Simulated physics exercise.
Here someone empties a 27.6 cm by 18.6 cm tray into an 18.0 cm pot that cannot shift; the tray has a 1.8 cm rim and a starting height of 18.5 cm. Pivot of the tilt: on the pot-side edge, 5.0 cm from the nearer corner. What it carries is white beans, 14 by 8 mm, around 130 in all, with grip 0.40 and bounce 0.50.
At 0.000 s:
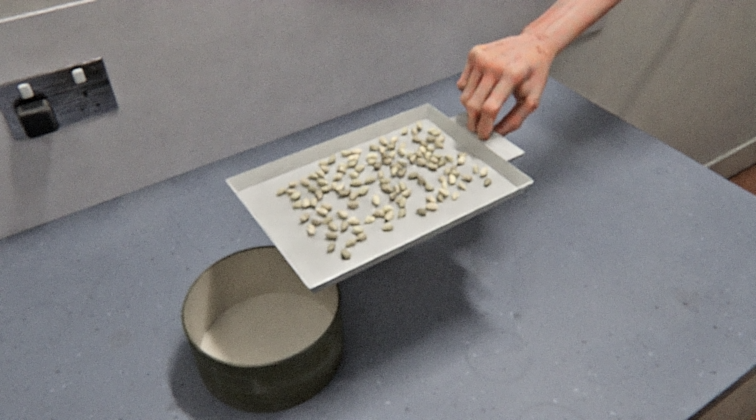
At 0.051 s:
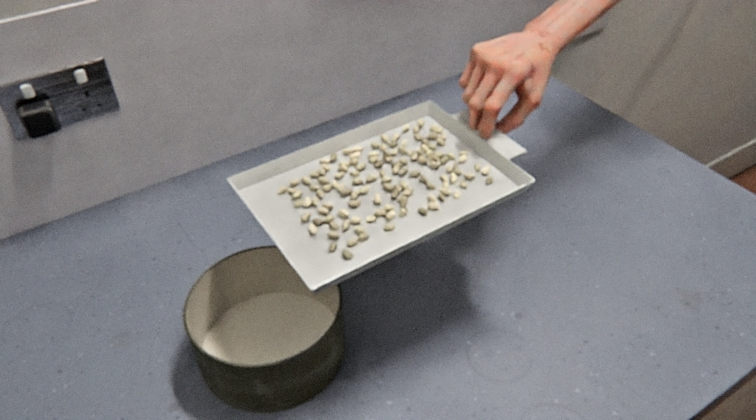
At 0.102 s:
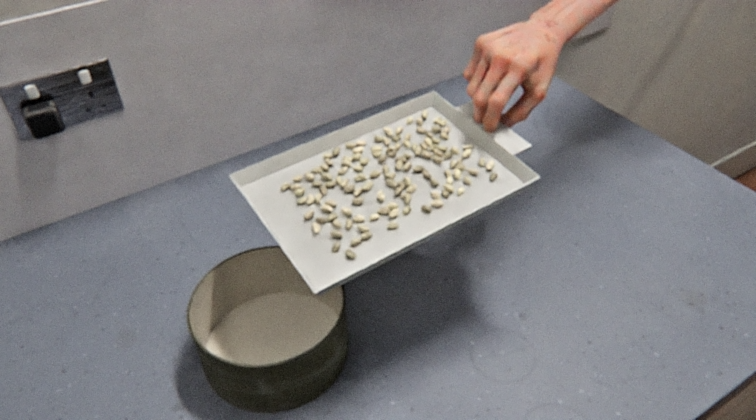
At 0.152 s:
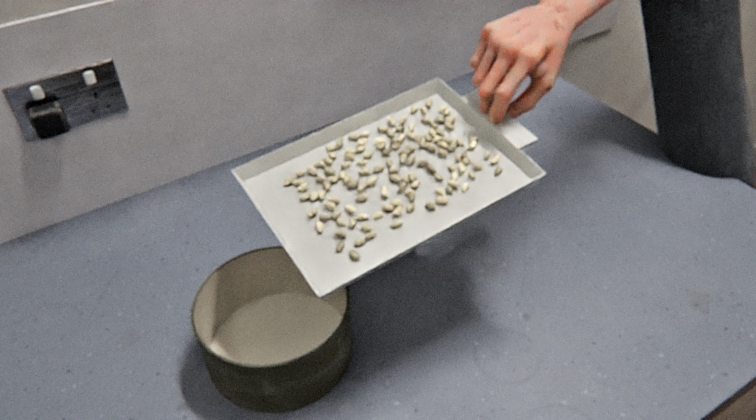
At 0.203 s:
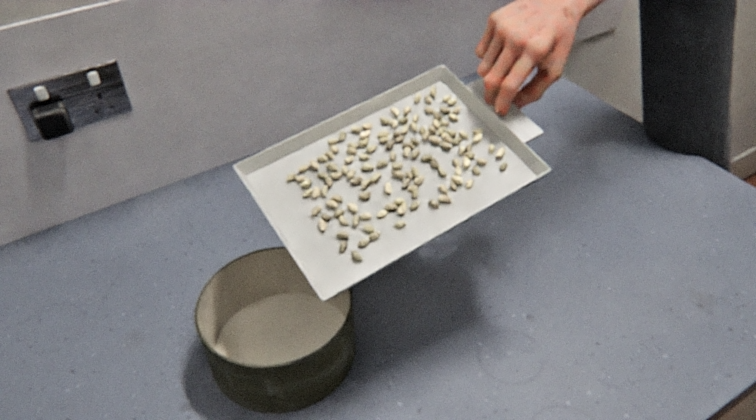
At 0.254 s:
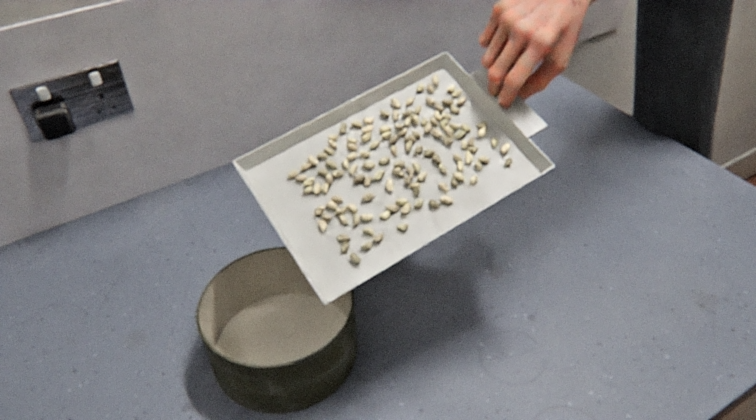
A hand held a pale tray scattered with white beans above a dark round pot on a grey counter, then raised the handle side, tilting the tray toward the pot while the beans stayed spread out.
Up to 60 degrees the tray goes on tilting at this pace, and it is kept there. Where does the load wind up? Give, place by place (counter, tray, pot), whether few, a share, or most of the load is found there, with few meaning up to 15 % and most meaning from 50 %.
For the counter I expect most; for the tray I expect a share; for the pot I expect few.
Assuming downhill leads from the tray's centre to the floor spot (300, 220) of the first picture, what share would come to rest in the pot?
Roughly 45 % of the pieces.
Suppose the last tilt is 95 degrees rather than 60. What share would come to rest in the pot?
Then about 5 per cent.
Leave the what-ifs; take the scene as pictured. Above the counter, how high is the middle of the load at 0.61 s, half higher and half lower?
Roughly 20 centimetres, more or less.
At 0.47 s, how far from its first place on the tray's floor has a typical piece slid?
About 5 cm.
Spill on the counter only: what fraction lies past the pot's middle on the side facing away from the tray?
Some 40 per cent of the spill lies beyond the centre.
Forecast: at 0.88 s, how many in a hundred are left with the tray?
I'd put it at roughly 45 per cent.
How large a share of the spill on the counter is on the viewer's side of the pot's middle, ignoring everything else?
Share: Some 100 %.
Then, at 0.47 s, tilt 40 degrees; the tray holds 100 %, the pot 0 %.
After 0.61 s, tilt 54 degrees; the tray holds 100 %, the pot 0 %.
Then, at 0.88 s, tilt 60 degrees; the tray holds 45 %, the pot 0 %.
At rest (2.5 s), counter 65 %, tray 35 %, pot 0 %.
